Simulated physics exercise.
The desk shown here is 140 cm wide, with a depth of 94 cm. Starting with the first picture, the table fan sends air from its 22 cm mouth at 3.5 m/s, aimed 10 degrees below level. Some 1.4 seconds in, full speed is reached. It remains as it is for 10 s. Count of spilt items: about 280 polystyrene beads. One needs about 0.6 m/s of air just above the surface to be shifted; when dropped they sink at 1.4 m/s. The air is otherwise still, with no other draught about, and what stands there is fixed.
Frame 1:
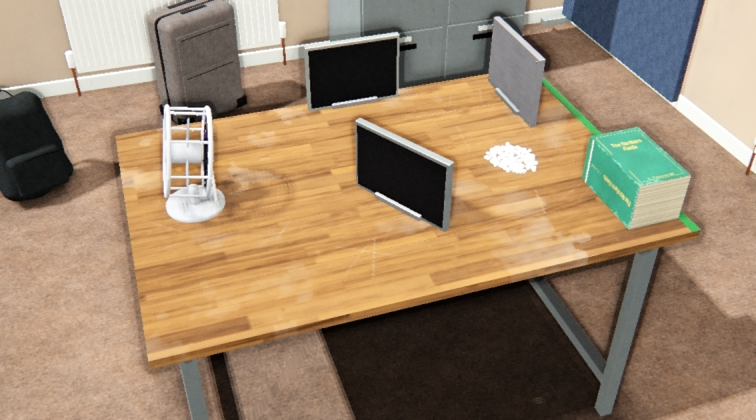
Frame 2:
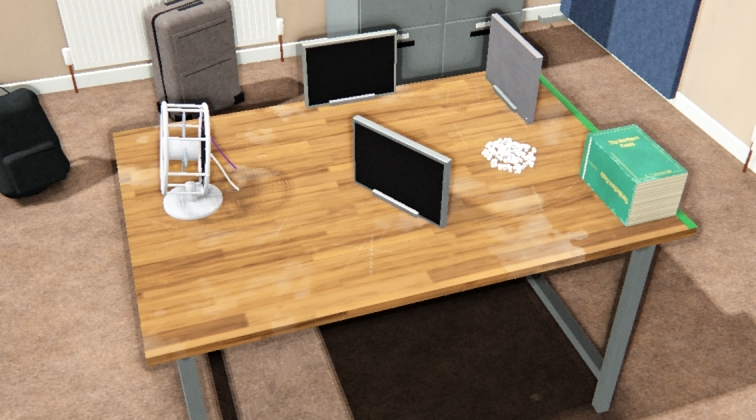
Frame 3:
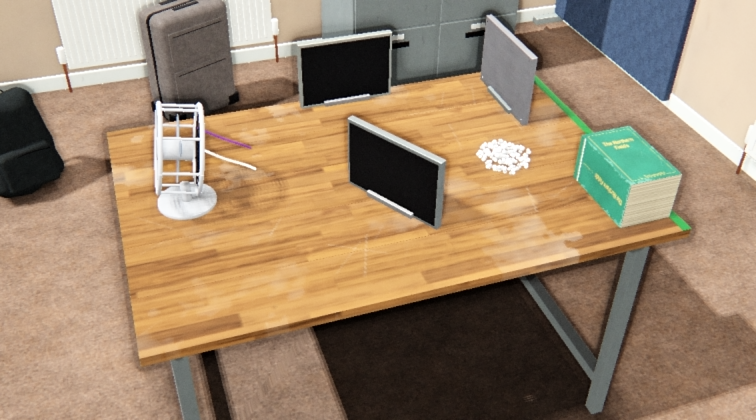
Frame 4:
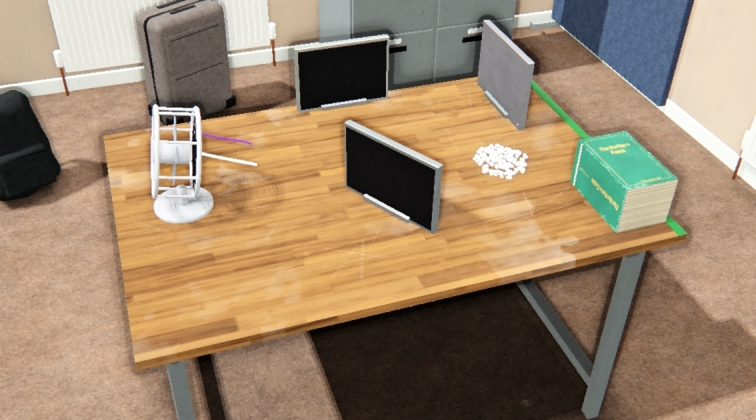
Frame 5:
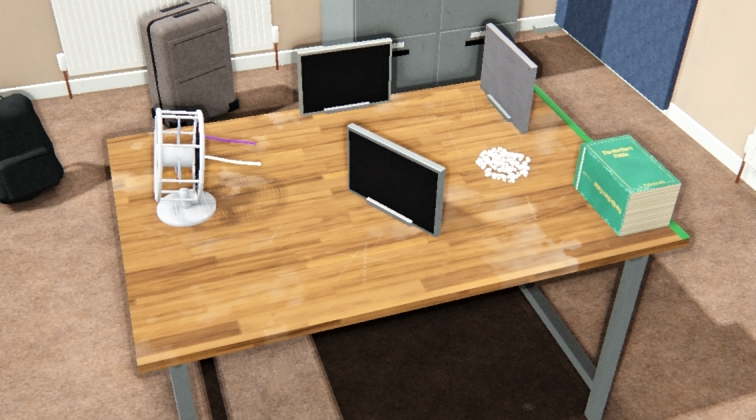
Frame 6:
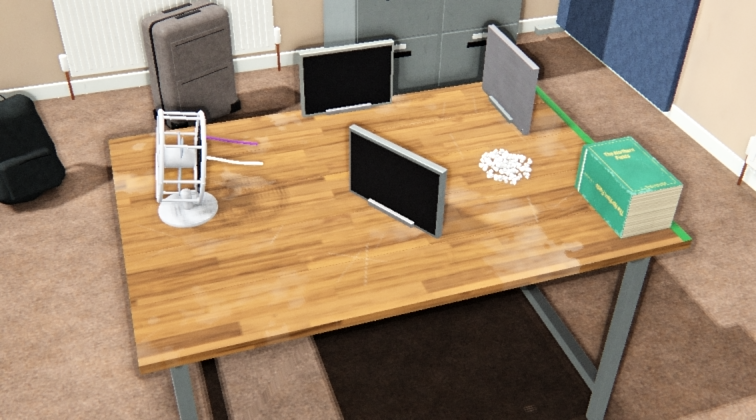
Pink and white streamers on the white table fan at the left of a wooden desk lift and stretch out to the right, in a carpeted room seen from above. Three thin screens stand across the desk, with white beads heaped near a thick green book at right and suitcases behind. The beads barely stir, while the camera drifts slightly.
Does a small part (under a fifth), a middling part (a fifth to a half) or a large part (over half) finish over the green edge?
A large part.
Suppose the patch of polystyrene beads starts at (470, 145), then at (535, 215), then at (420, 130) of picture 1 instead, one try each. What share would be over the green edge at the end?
In turn: 70 per cent, 3 per cent, 10 per cent.
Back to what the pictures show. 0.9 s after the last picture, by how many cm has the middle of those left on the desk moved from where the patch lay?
About 10 cm.
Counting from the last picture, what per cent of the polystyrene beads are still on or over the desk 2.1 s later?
Estimate: Near 80 percent.
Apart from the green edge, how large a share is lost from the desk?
Estimate: Close to 30 per cent.
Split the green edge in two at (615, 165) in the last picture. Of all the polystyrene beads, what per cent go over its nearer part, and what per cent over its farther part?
Roughly 50 per cent nearer, roughly 15 per cent farther.
Then, 0.9 s after the last picture, 9 % are over the green edge; the middle of those still in play is near (530, 184); 1 % have settled or left.
Then, 2.1 s after the last picture, 14 % are over the green edge; the middle of those still in play is near (494, 175); 11 % have settled or left.
Then, 4.4 s after the last picture, 51 % are over the green edge; the middle of those still in play is near (541, 188); 70 % have settled or left.
Then, 8.9 s after the last picture, at the end, 61 % are over the green edge.
